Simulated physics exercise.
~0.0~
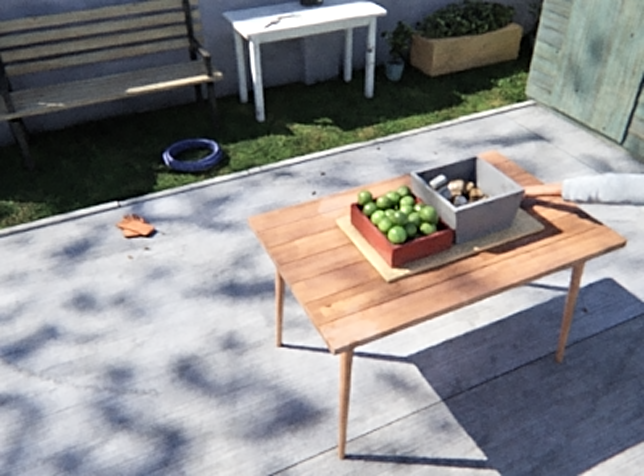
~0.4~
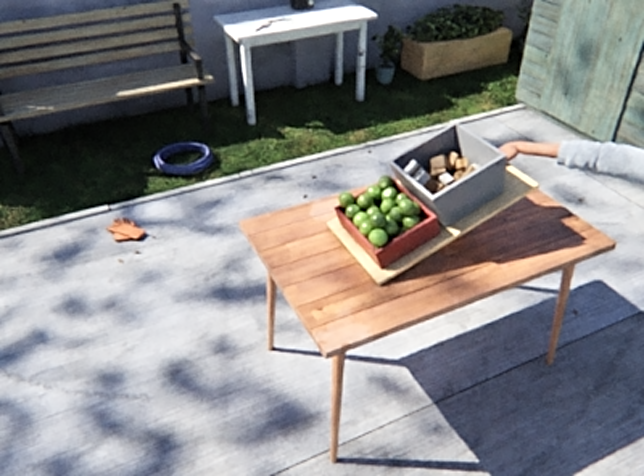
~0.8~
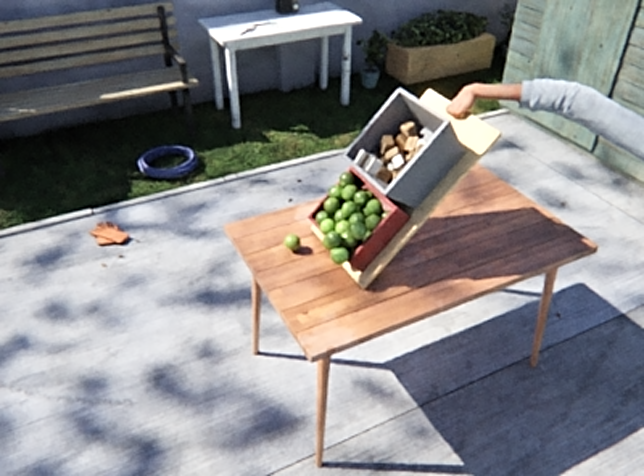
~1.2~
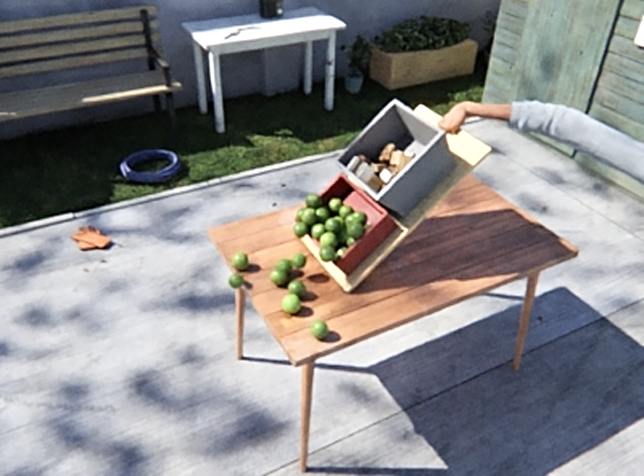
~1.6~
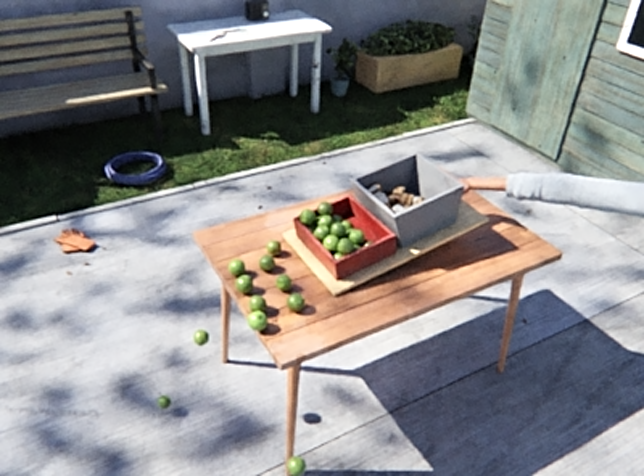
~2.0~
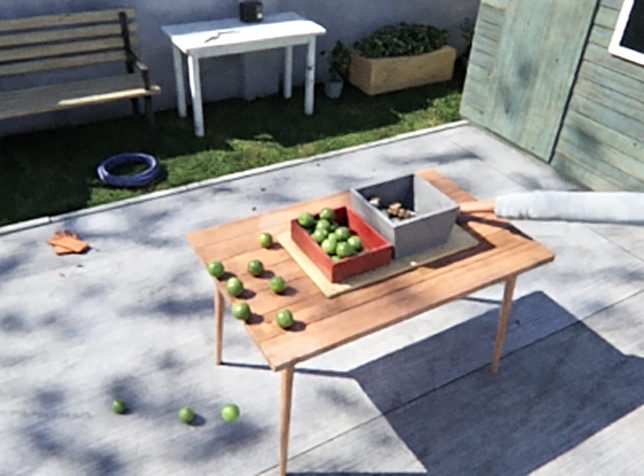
Green apples tumbling from a red crate as a hand tilts and lowers a board, some falling off the table, grey crate's contents staying in.
